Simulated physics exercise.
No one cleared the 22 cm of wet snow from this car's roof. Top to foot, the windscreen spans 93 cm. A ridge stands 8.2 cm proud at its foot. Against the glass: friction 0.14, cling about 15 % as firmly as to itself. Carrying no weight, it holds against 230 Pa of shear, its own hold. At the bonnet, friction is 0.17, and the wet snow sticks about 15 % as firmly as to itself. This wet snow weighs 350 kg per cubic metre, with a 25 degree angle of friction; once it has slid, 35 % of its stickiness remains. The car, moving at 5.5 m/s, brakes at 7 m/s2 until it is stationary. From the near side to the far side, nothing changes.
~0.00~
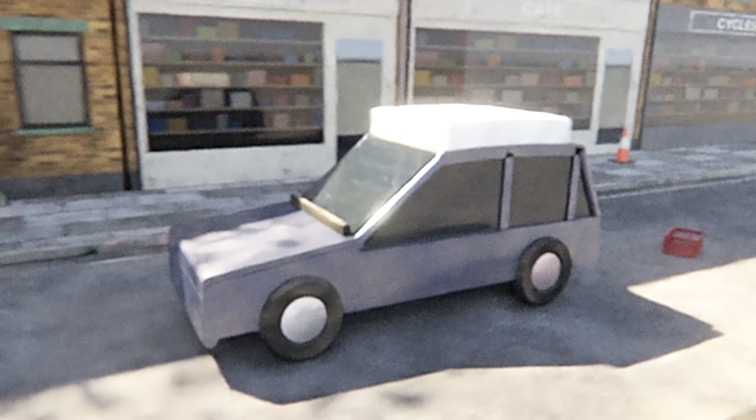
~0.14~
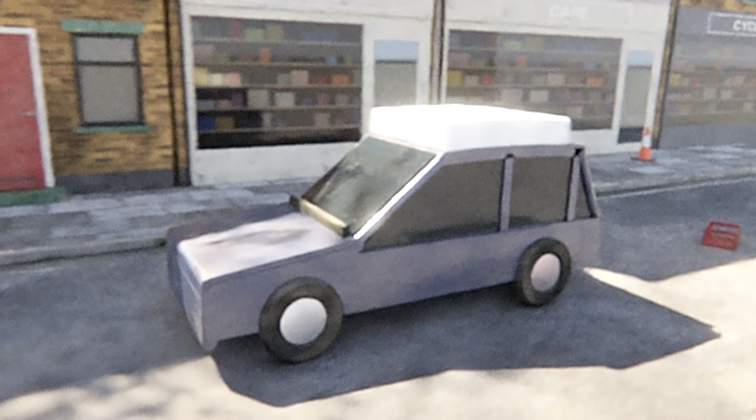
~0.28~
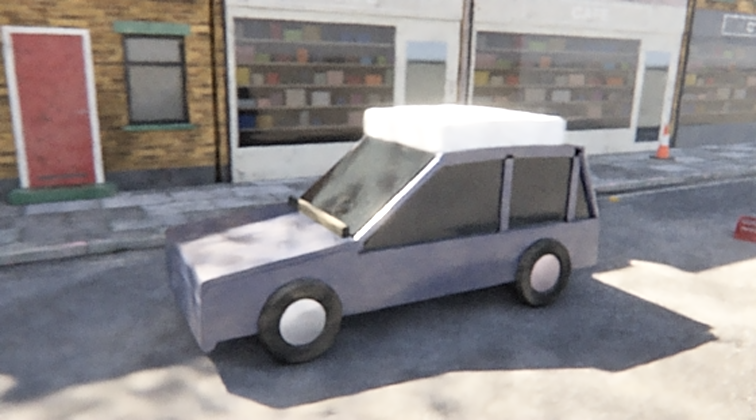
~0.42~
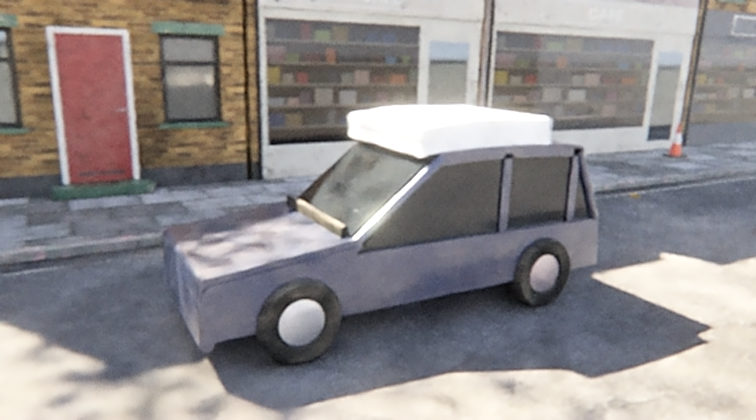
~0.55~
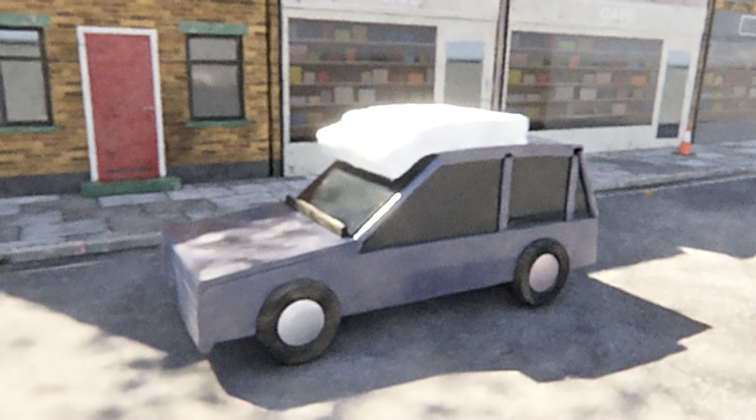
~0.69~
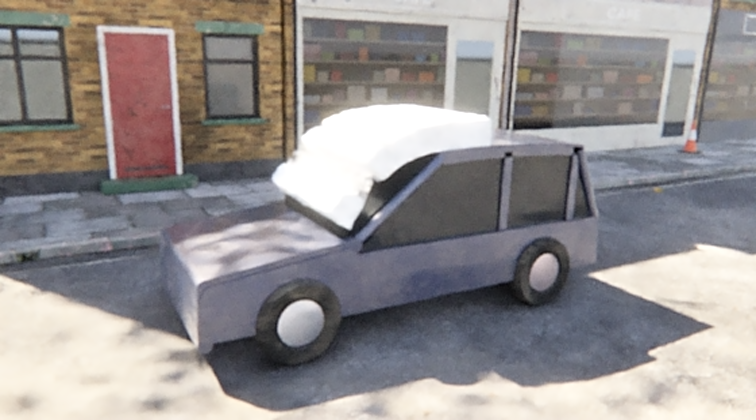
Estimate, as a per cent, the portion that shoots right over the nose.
The estimate is close to 97 %.
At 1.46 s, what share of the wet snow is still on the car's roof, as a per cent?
Around 0 %.
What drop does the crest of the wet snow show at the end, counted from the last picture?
About 75 cm.
After 1.04 s, none of the snow is on the roof, none on the glass, 90 % on the bonnet and 9 % has gone off the nose.
After 1.46 s, none of the snow is on the roof, none on the glass, 8 % on the bonnet and 91 % has gone off the nose.
After 1.87 s, none of the snow is on the roof, none on the glass, 3 % on the bonnet and 97 % has gone off the nose.
After 2.29 s, none of the snow is on the roof, none on the glass, 3 % on the bonnet and 97 % has gone off the nose.
After 2.39 s, at the end, none of the snow is on the roof, none on the glass, 3 % on the bonnet and 97 % has gone off the nose.
